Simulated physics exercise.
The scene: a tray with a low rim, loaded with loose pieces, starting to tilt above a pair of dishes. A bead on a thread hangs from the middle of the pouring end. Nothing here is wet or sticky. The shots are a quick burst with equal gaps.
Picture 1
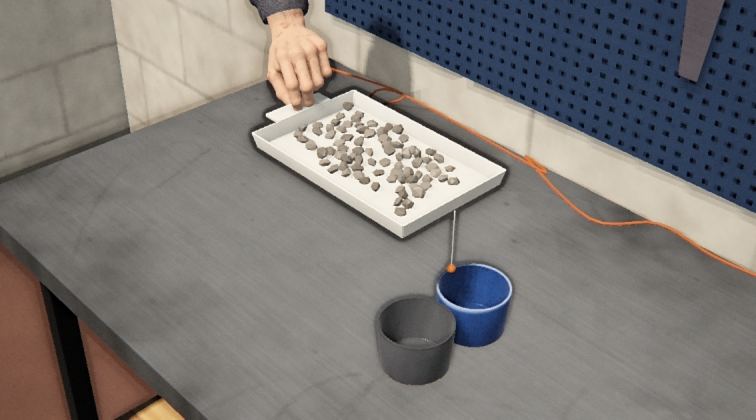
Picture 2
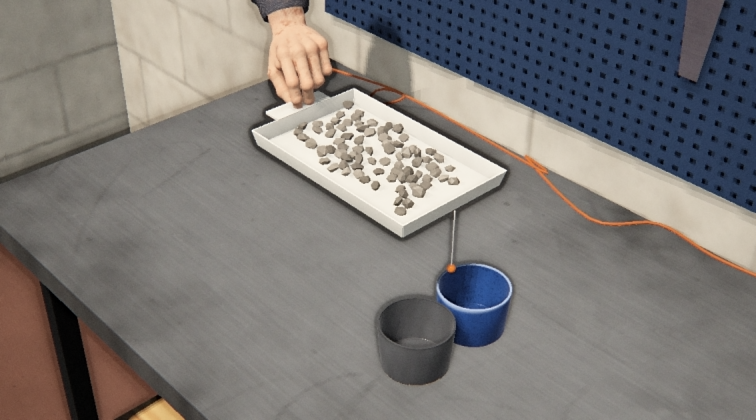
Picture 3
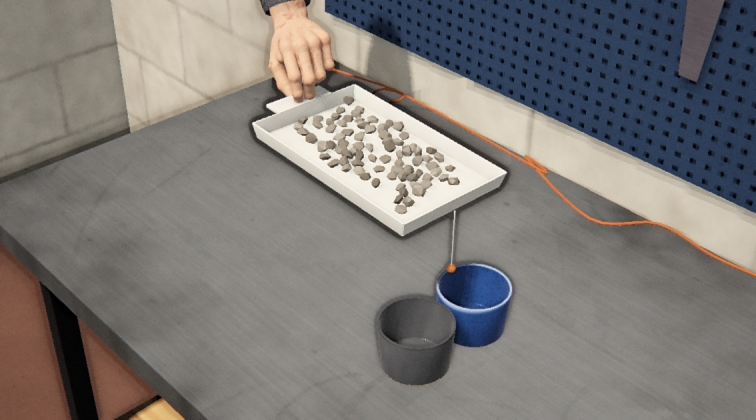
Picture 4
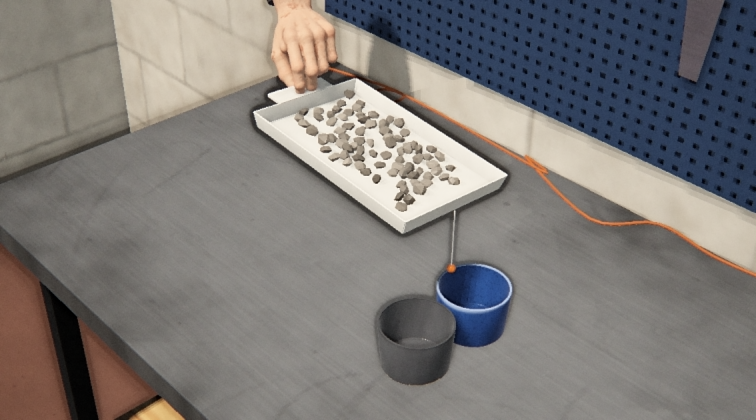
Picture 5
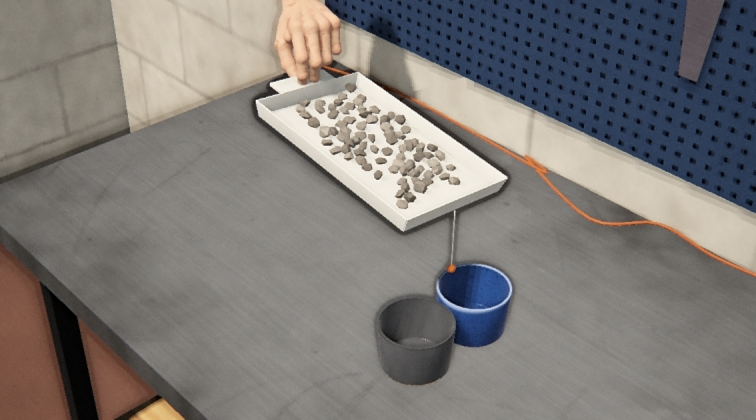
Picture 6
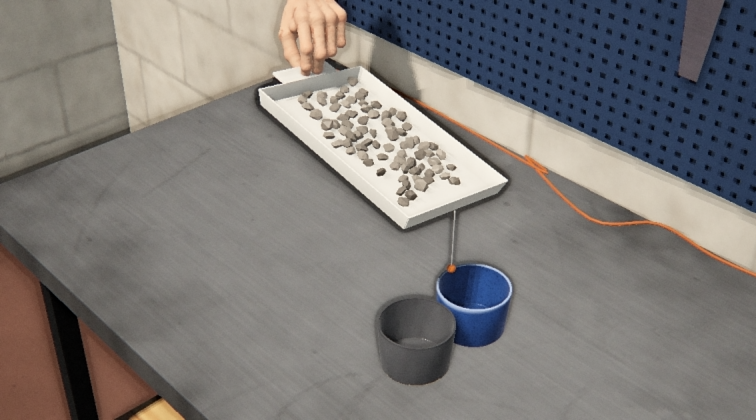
A hand slowly raising the handle end of a white tray of gravel, tilting it slightly above gray and blue dishes.
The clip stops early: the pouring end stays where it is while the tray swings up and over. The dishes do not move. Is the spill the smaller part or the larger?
Caught overall: Less than half.
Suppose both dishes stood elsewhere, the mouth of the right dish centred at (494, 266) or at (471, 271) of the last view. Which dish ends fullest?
In turn: The right dish; the right-hand dish.
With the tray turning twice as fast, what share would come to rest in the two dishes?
Some 0 per cent.
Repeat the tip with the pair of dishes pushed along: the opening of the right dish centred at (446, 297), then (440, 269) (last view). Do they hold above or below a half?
One: Not half. Two: Under half.
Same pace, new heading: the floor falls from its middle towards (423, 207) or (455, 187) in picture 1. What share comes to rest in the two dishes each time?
In turn 80 and 20 in a hundred.
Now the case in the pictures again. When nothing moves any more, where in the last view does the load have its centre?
Roughly at (503, 288).
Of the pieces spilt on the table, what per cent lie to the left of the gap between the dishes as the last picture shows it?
Roughly 0 in a hundred.
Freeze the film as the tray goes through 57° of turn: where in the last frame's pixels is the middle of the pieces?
Near (458, 154).
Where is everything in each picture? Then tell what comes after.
Corners of the pouring end (403, 223) and (500, 170), level; middle of the load (370, 152), bits of gravel; left dish (443, 358); right dish (500, 320); bead on its thread (451, 268), in the first frame.
Corners of the pouring end (403, 222) and (501, 170), level; middle of the load (370, 151), in the second frame.
Corners of the pouring end (404, 221) and (501, 172), tipped barely, lowest at the right corner; middle of the load (370, 148), in the third frame.
Corners of the pouring end (405, 218) and (502, 174), tipped a little, lowest at the right corner; middle of the load (371, 143), in the fourth frame.
Corners of the pouring end (407, 216) and (502, 177), tipped a little, lowest at the right corner; middle of the load (372, 138), in the fifth frame.
Corners of the pouring end (409, 214) and (503, 179), tipped a little, lowest at the right corner; middle of the load (374, 134); left dish (443, 358); right dish (500, 320), in the sixth frame.
Just after the last frame, tray tipped steeply; every one on the tray.
A moment on, tray tipped right over; roughly half on the tray; just a few in the right dish; roughly a quarter outside both; roughly a quarter in the air.
Further on, tray tipped past a quarter turn; about a tenth in the right dish; almost all outside both.
When it is over, tray tipped past a quarter turn; not one in the left dish; about a tenth in the right dish; almost all outside both.
